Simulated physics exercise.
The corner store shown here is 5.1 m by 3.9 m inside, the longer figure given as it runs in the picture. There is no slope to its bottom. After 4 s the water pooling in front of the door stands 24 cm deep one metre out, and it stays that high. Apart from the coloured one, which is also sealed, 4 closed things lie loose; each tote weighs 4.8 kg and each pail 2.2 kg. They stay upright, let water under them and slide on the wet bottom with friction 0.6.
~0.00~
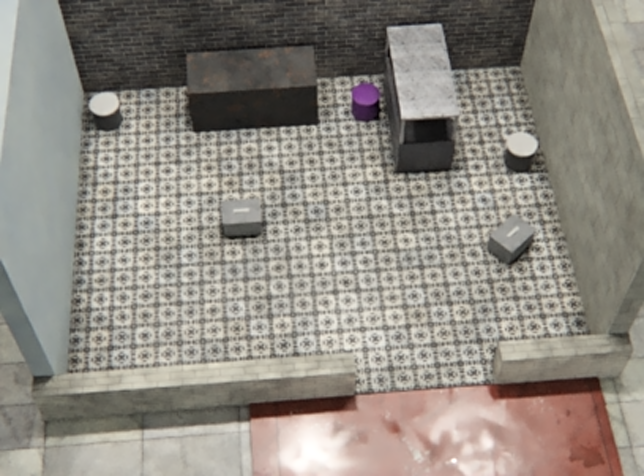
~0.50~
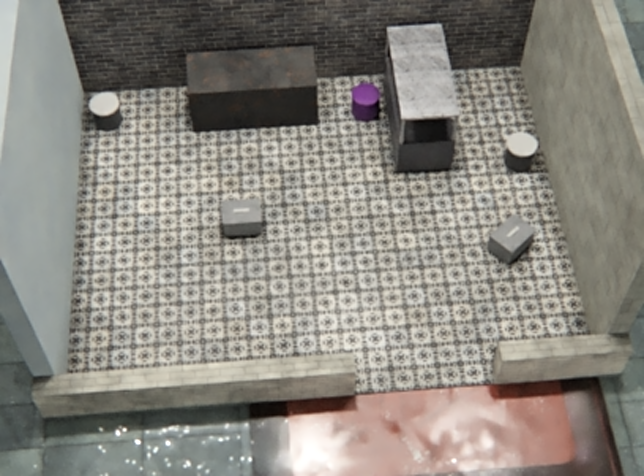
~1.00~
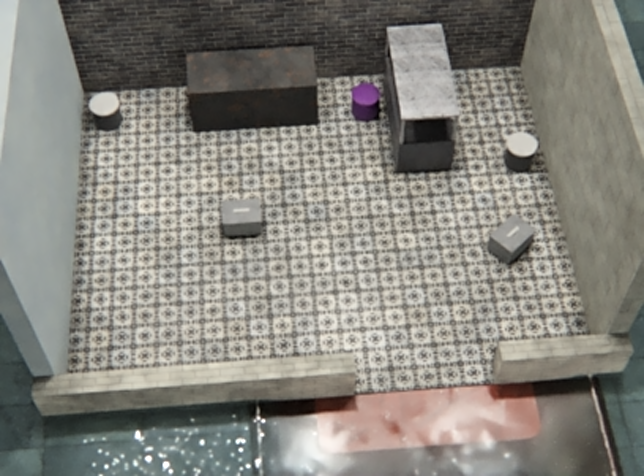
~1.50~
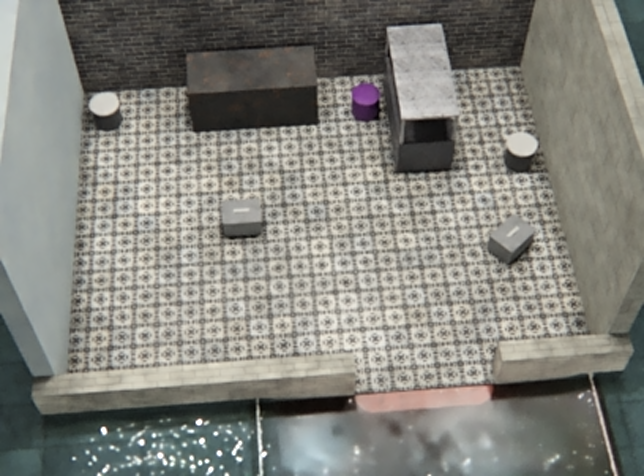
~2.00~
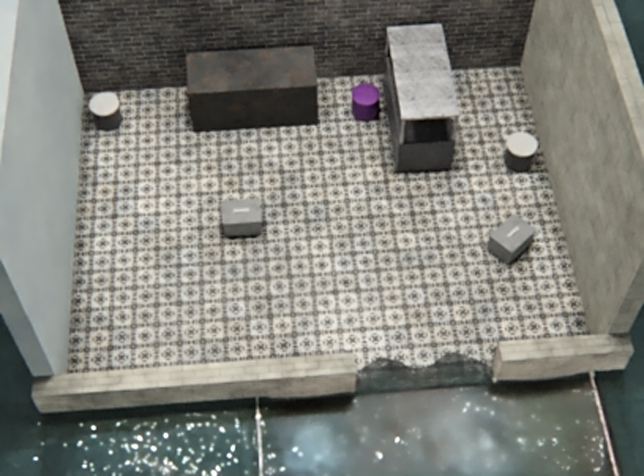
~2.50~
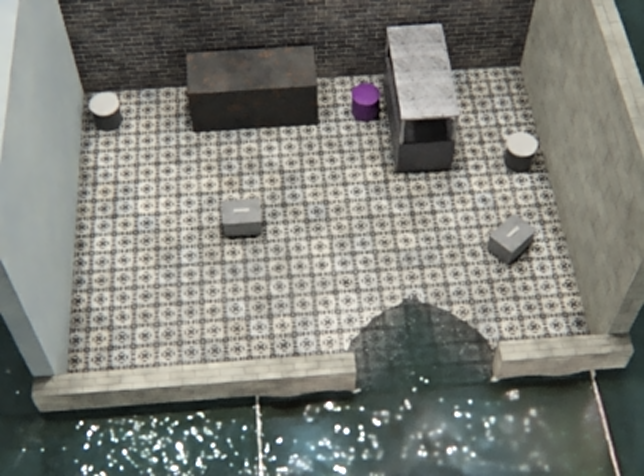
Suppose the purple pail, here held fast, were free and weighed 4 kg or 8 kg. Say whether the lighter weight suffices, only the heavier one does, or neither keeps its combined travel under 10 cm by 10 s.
Neither does.
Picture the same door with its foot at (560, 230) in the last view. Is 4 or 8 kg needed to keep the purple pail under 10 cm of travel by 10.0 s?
In that case the lighter option suffices.
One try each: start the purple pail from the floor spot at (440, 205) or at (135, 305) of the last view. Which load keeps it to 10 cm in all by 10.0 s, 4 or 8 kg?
In order: Both fall short; even the lighter mass works.
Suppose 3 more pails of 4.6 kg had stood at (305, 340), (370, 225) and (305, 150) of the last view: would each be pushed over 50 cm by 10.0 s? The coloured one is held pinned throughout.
Taking them in order, the first is inside the line, the second beyond the line and the third beyond the line.
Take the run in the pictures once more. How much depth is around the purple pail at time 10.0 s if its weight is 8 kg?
Around 12 cm.
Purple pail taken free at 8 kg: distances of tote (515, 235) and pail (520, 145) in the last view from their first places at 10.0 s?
Net displacement, in order: 200 cm; 50 cm.
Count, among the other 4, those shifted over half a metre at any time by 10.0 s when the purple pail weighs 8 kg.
It adds up to 4.
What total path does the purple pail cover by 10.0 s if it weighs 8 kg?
The distance adds up to about 140 cm.
After 3.5 s the purple pail would be 0 cm from its start with 4 kg and 0 cm from its start with 8 kg; 0 cm of water round it then.
After 4.5 s the purple pail would be 0 cm from its start with 4 kg and 0 cm from its start with 8 kg; 1 cm of water round it then.
After 7.0 s the purple pail would be 10 cm from its start with 4 kg and 16 cm from its start with 8 kg; 11 cm of water round it then.
After 10.0 s the purple pail would be 53 cm from its start with 4 kg and 54 cm from its start with 8 kg; 12 cm of water round it then.
